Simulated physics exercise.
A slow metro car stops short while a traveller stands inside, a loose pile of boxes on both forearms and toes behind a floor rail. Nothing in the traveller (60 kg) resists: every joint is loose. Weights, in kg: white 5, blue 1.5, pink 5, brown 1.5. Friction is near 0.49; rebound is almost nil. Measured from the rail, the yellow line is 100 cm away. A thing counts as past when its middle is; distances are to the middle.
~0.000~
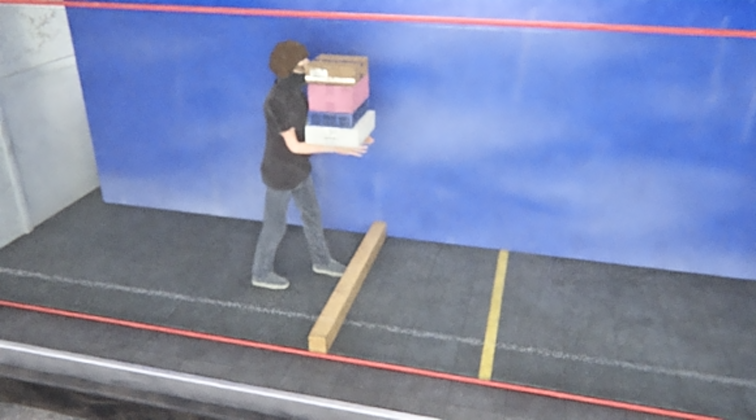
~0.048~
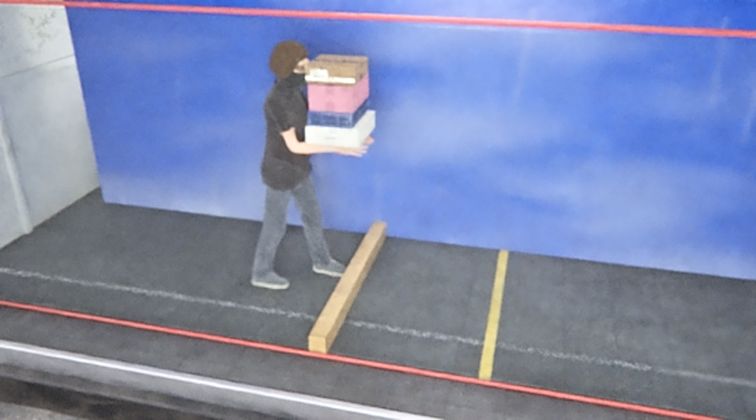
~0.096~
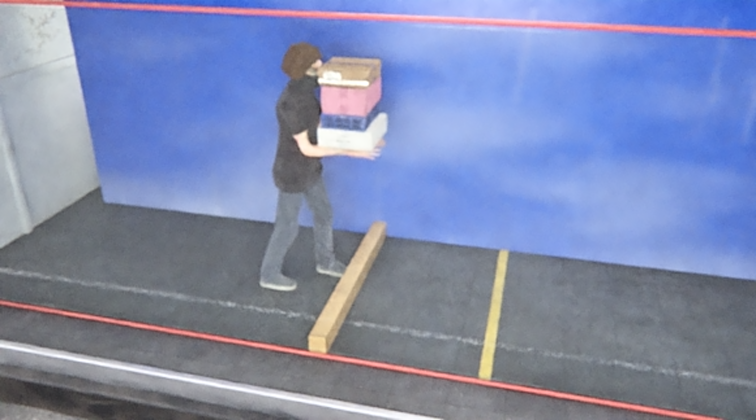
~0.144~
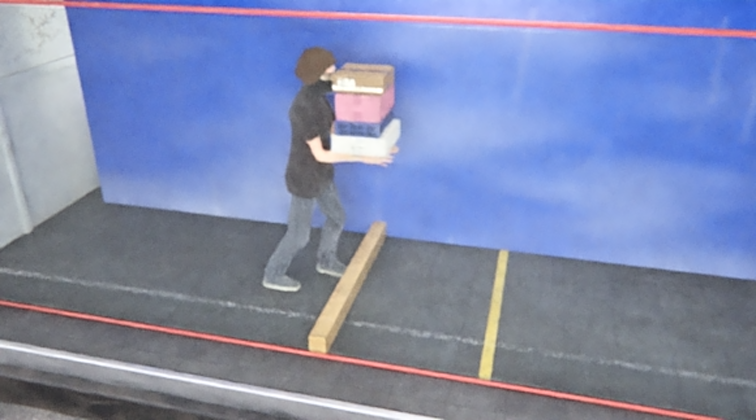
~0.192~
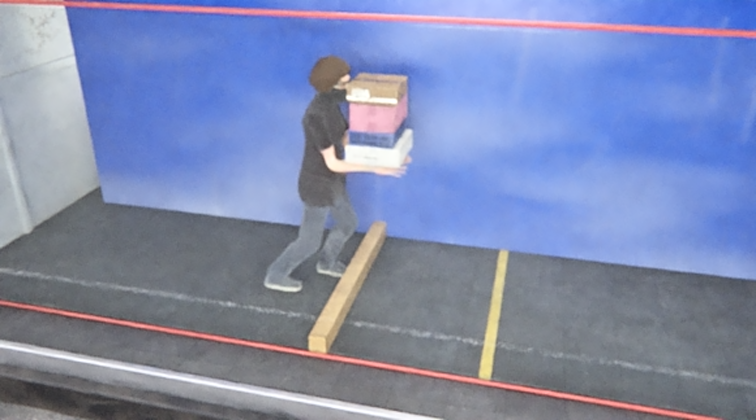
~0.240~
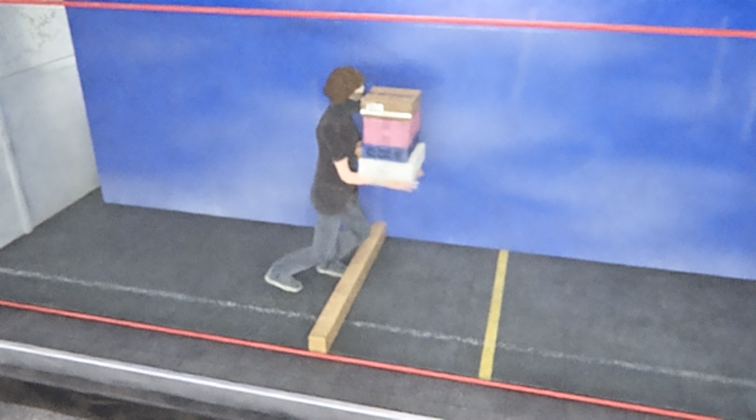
A person in dark clothes carrying stacked boxes on both forearms leans right and sinks lower, feet staying behind a floor rail.
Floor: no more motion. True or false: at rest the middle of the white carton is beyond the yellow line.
False.
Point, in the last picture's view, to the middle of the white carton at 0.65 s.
Pixel in the last view at that time: About (447, 292).
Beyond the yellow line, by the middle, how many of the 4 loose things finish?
In all, 3.
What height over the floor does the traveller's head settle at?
25 cm.
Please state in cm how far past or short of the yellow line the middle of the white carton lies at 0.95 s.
It sits around 30 cm short of the mark.
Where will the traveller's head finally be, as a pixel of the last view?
End position: Roughly (552, 285) in the last view.
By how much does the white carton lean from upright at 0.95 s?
About 0° of tilt.
After 0.45 s the white carton is 36 cm short of the yellow line, tilted 25°, near (442, 250) in the last picture's view.
After 0.65 s the white carton is 32 cm short of the yellow line, tilted 0°, near (447, 292) in the last picture's view; the pink carton 4 cm past the yellow line, tilted 25°.
After 0.95 s the white carton is 29 cm short of the yellow line, tilted 0°, near (451, 293) in the last picture's view.
When all is still (2.2 s), white carton stops short of the yellow line; blue crate crosses the yellow line; pink carton crosses the yellow line; brown parcel crosses the yellow line; traveller's head crosses the yellow line.
